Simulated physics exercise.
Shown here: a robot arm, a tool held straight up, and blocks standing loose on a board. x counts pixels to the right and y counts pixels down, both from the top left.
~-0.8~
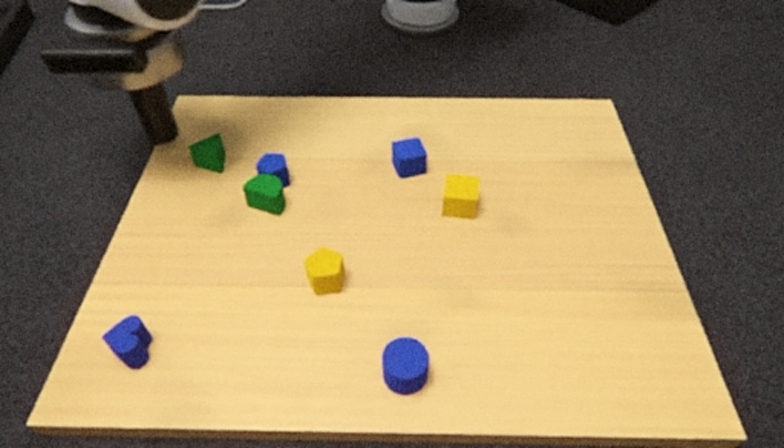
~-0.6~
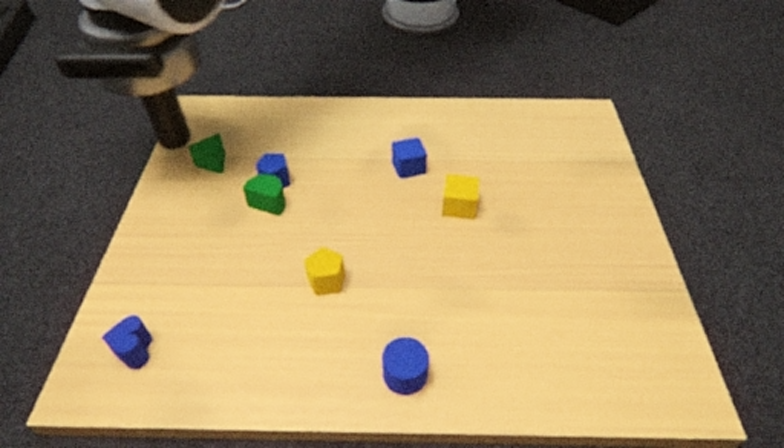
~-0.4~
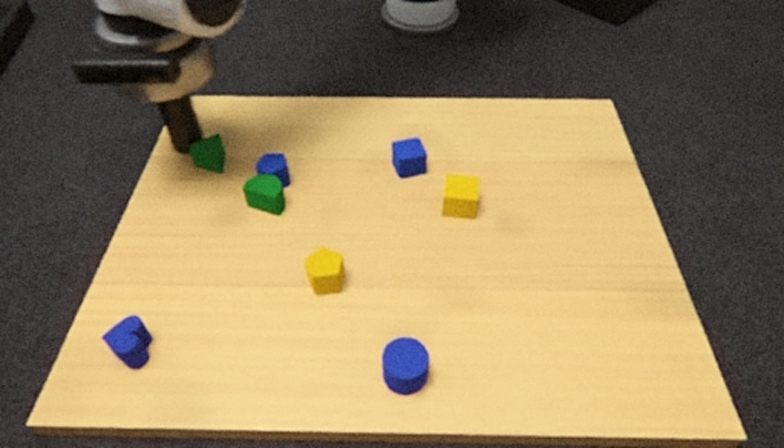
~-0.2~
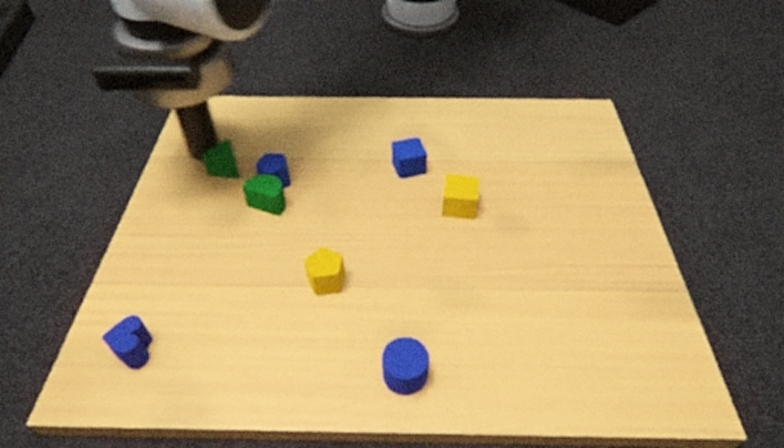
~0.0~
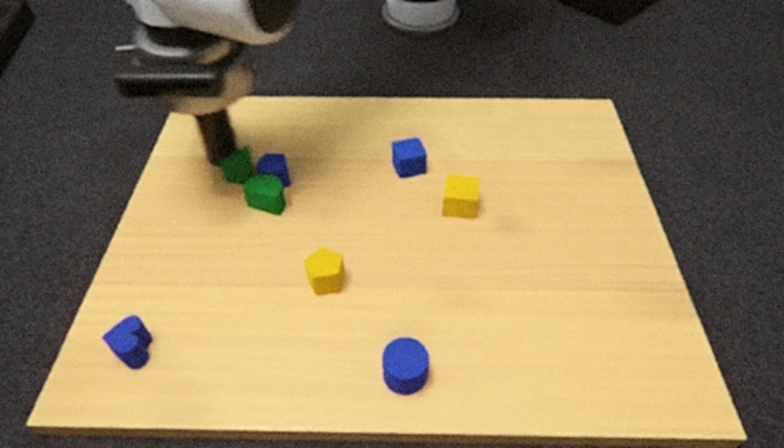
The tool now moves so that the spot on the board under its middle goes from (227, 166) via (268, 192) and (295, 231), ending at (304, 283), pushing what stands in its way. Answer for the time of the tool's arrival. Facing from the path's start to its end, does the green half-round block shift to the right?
Yes, I think so.
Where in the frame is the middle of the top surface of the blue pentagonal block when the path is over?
Its top middle will sit at (305, 166).
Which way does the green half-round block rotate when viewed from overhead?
In a top view, it turns clockwise.
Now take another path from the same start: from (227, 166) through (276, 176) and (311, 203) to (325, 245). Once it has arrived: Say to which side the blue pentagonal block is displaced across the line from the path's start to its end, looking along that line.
Side: Left.
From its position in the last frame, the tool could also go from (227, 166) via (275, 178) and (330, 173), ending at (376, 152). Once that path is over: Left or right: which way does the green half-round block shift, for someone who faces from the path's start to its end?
Displaced right.
What follows on the original path. One third of the way, tool at (266, 183); green triangle at (286, 184), turned 20° anticlockwise; green half-round block at (283, 206), turned 65° clockwise; blue pentagonal block at (302, 166), turned 60° anticlockwise.
Two thirds of the way, tool at (294, 223); green triangle at (324, 206), turned 35° anticlockwise; green half-round block at (299, 235); blue pentagonal block at (305, 166), turned 70° anticlockwise.
At the end, tool at (302, 274); green triangle at (325, 208), turned 50° anticlockwise; green half-round block at (314, 289), turned 115° clockwise; blue pentagonal block at (305, 166), turned 70° anticlockwise; yellow pentagonal block at (351, 293), turned 40° anticlockwise.
